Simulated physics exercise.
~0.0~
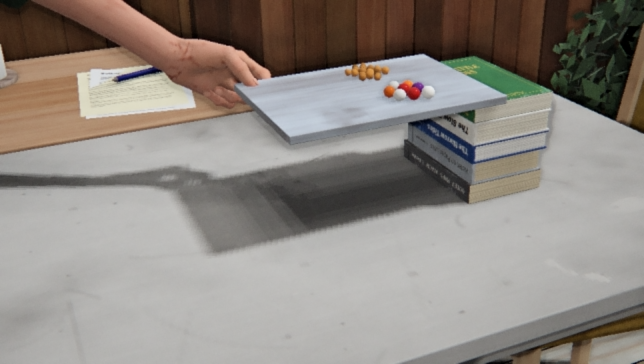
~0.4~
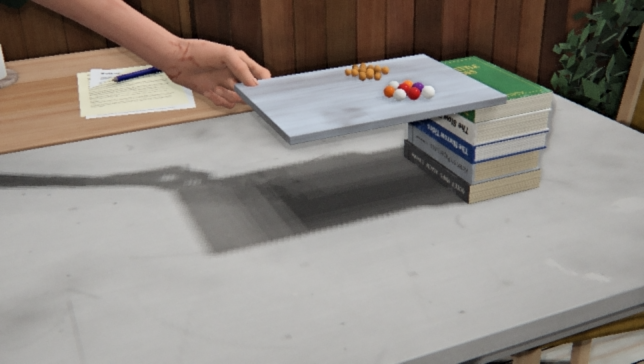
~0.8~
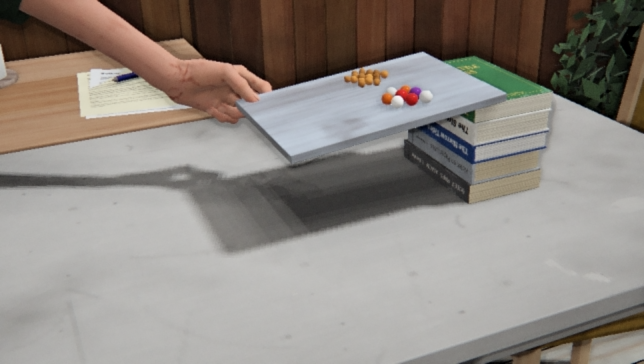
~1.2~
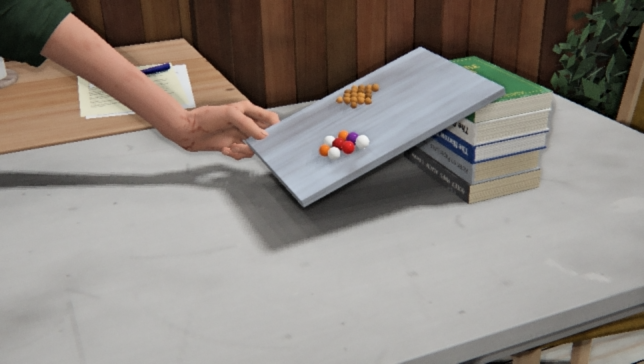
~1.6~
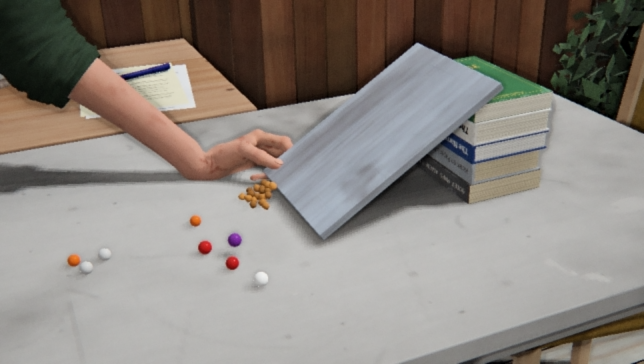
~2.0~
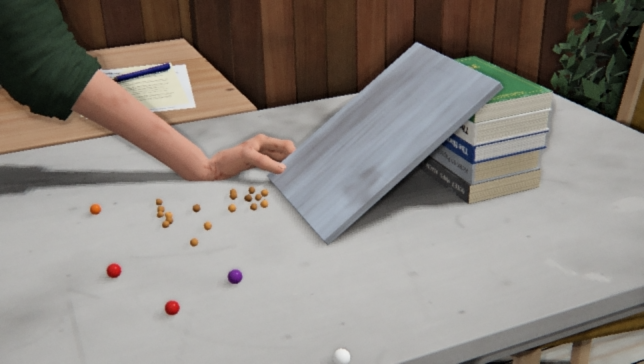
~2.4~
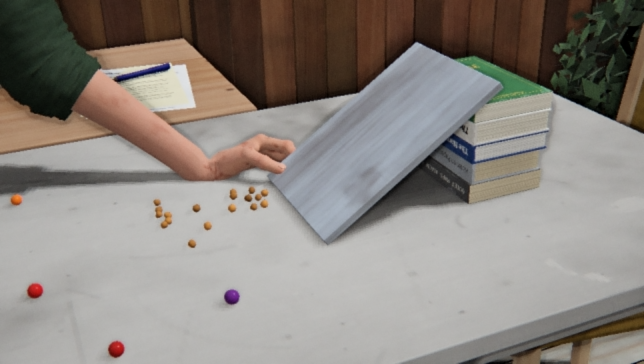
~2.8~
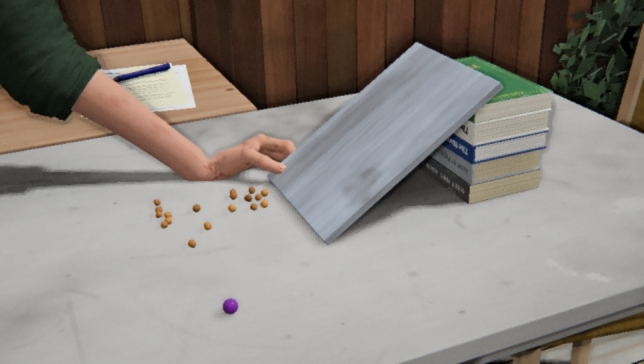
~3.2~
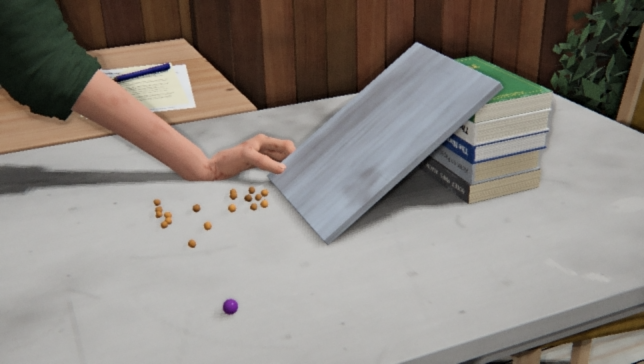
A hand in a dark green sleeve holds the left end of a grey board level above a pale grey table, seen from slightly above, while its right end rests on a stack of books. Small orange-brown beads sit towards the back, with larger red, white, orange and purple balls in front. The hand lowers its end to the tabletop, and the board becomes a steep ramp. The colourful balls roll down first and scatter left and forward, while the little beads slide off and stop near the hand. Finally, only the purple ball remains in view beyond them.
